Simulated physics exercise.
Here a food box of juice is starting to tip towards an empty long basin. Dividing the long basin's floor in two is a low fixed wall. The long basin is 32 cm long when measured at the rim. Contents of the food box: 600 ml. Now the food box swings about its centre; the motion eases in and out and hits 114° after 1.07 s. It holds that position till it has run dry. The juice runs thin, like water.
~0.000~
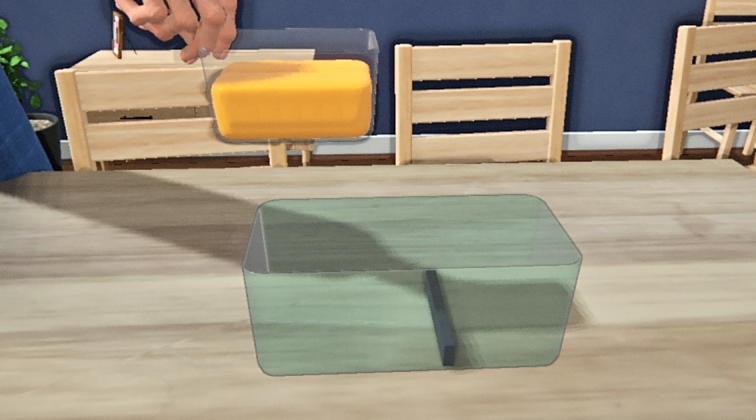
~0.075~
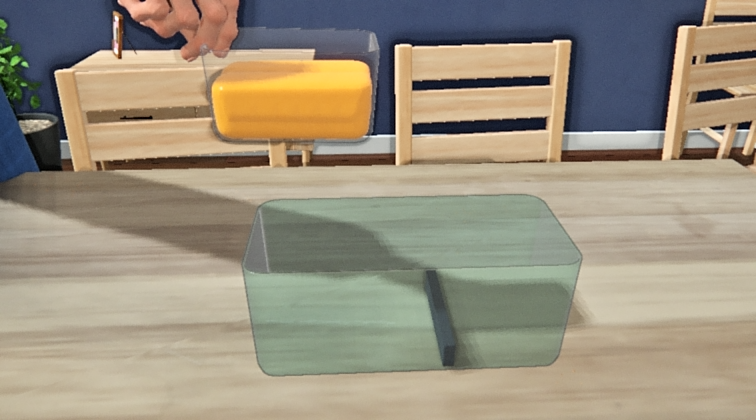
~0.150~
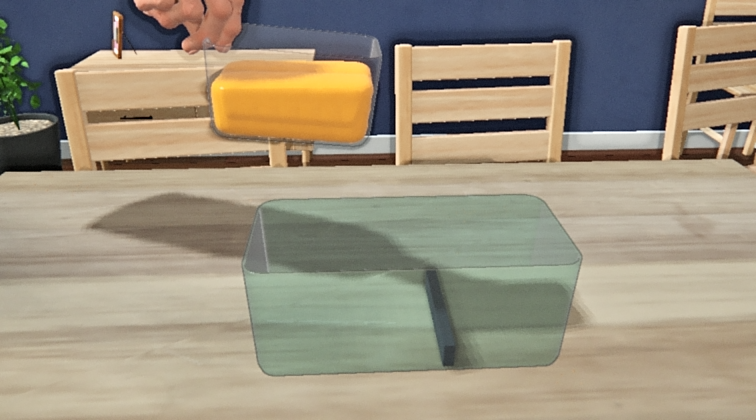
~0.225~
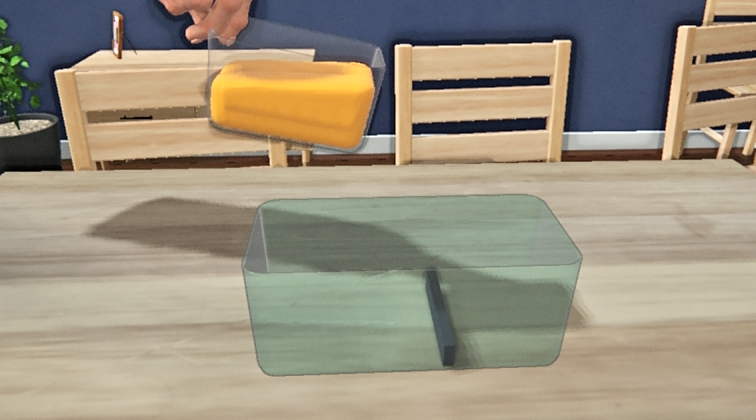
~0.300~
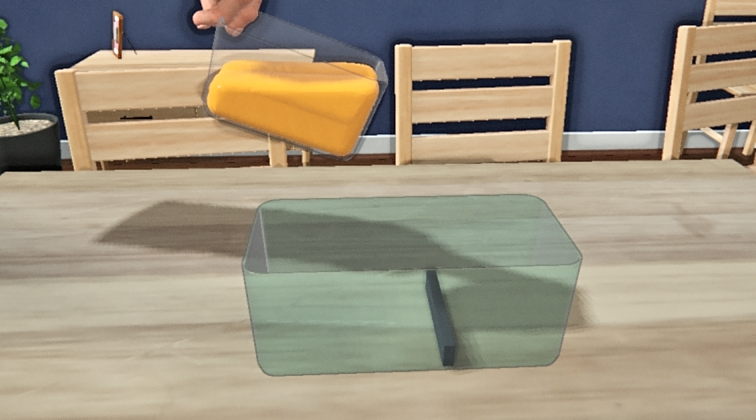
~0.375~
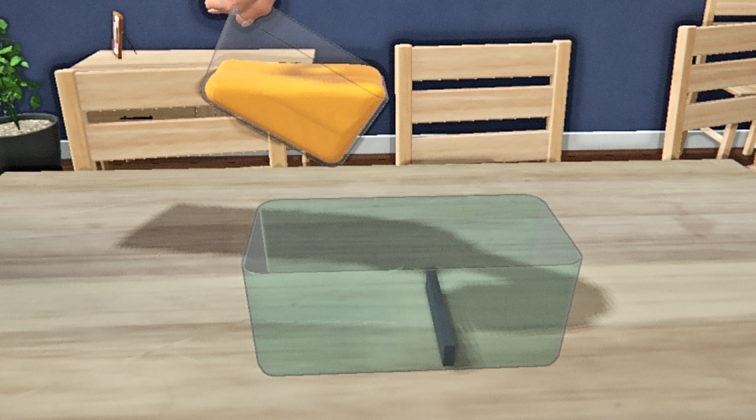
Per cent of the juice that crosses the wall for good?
42 per cent.
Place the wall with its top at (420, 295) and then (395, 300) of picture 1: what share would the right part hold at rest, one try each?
Roughly 60 per cent, then 70 per cent.
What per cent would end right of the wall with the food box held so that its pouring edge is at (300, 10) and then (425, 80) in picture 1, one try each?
Around 20 per cent first, around 60 per cent next.
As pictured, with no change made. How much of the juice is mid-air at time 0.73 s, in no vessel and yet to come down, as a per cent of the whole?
About 36 per cent.
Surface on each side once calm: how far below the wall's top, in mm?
About 16 mm left, about 12 mm right.
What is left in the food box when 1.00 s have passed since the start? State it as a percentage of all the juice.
4 per cent or so.
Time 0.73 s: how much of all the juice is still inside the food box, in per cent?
Remaining: Near 28 % of the total.
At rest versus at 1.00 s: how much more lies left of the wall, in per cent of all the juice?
Around 10 in a hundred.
By 0.73 s the tilt is 88° and 28 per cent is still to pour, 12 is left of the wall and 24 right of it.
By 1.00 s the tilt is 113° and 4 per cent is still to pour, 49 is left of the wall and 41 right of it.
By 1.27 s the tilt is 114° and 0 per cent is still to pour, 58 is left of the wall and 42 right of it.
By 1.57 s the tilt is 114° and 0 per cent is still to pour, 58 is left of the wall and 42 right of it.
At rest 58 per cent lies left of the wall, 42 right of it and 0 outside.
